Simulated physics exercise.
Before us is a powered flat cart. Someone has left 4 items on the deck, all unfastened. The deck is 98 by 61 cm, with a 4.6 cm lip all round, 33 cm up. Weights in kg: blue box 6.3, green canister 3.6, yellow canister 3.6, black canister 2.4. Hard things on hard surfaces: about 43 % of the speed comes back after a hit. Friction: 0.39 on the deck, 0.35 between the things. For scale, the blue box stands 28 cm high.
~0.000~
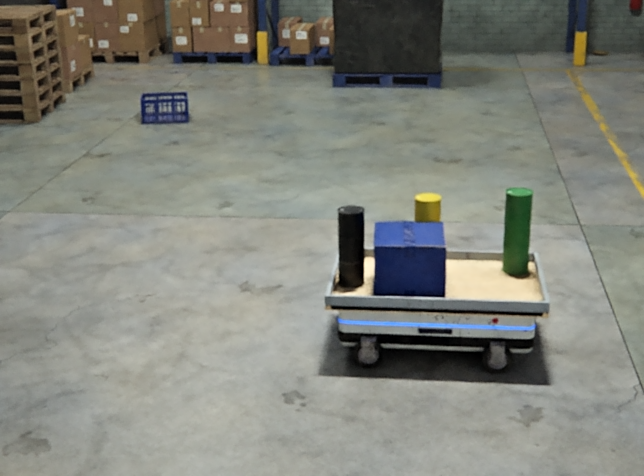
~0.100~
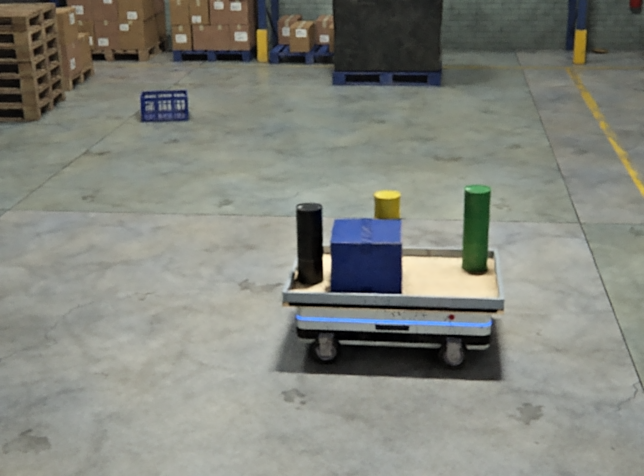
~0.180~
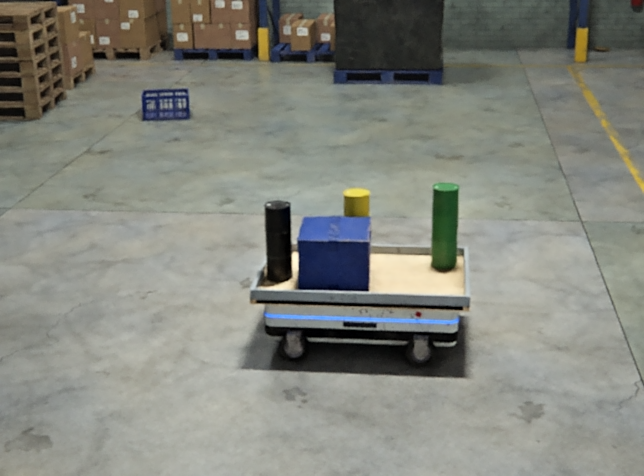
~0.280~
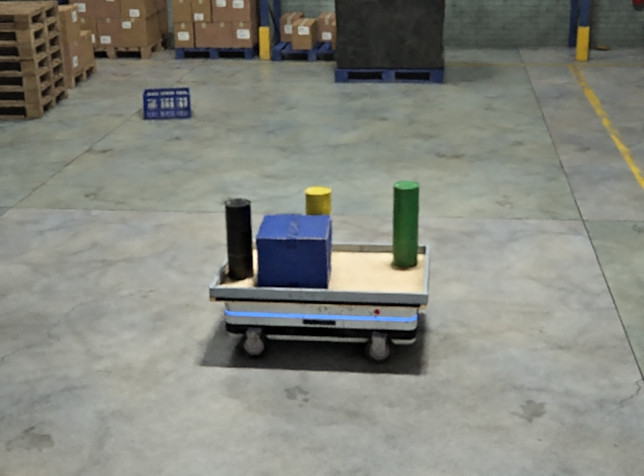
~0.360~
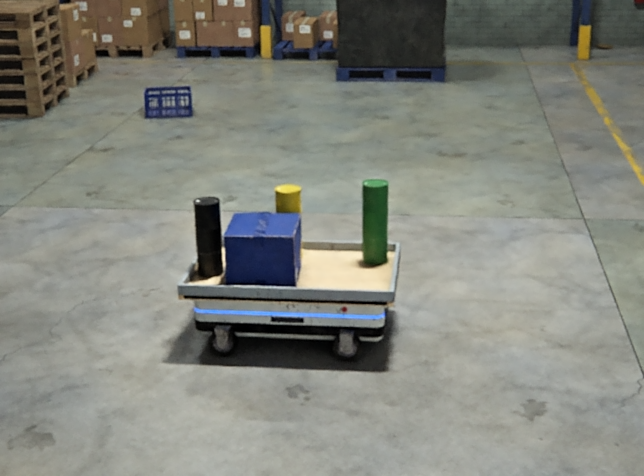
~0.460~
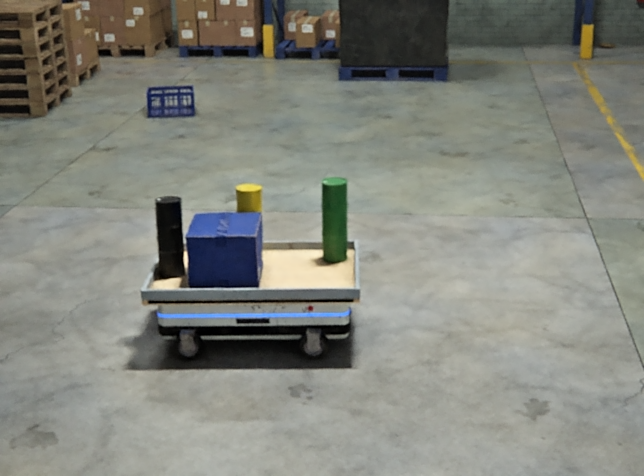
A low wheeled cart with a blue stripe stands on the grey concrete floor of a warehouse, seen from slightly above, with pallets, cardboard boxes and a blue crate behind. On its rimmed deck are a black cylinder at left, a blue box beside it, a yellow cylinder behind and a green one at right. The cart glides steadily leftward, its load staying upright, while the view barely shifts.
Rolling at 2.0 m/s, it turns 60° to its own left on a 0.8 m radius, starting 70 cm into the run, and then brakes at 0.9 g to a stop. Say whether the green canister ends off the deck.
The green canister comes off the cart.
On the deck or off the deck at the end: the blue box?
The blue box is still on the deck.
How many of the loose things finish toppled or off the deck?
3 of them.
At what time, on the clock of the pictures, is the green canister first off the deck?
At about 0.8 s.
By 0.66 s, 132 cm covered, turned 34°; green canister tilted 13° near (235, 220); black canister tilted 46°; yellow canister tilted 29°.
By 0.86 s, 172 cm covered, turned 58°; green canister, yellow canister and black canister now off the deck; blue box 18 cm from its spot.
By 1.06 s, 203 cm covered, turned 60°; blue box 16 cm from its spot.
By 1.36 s, 206 cm covered, turned 60°, stopped; blue box 16 cm from its spot.
When it is over (1.6 s), off the deck, green canister, yellow canister and black canister; not toppled but over 10 cm from the start, blue box.
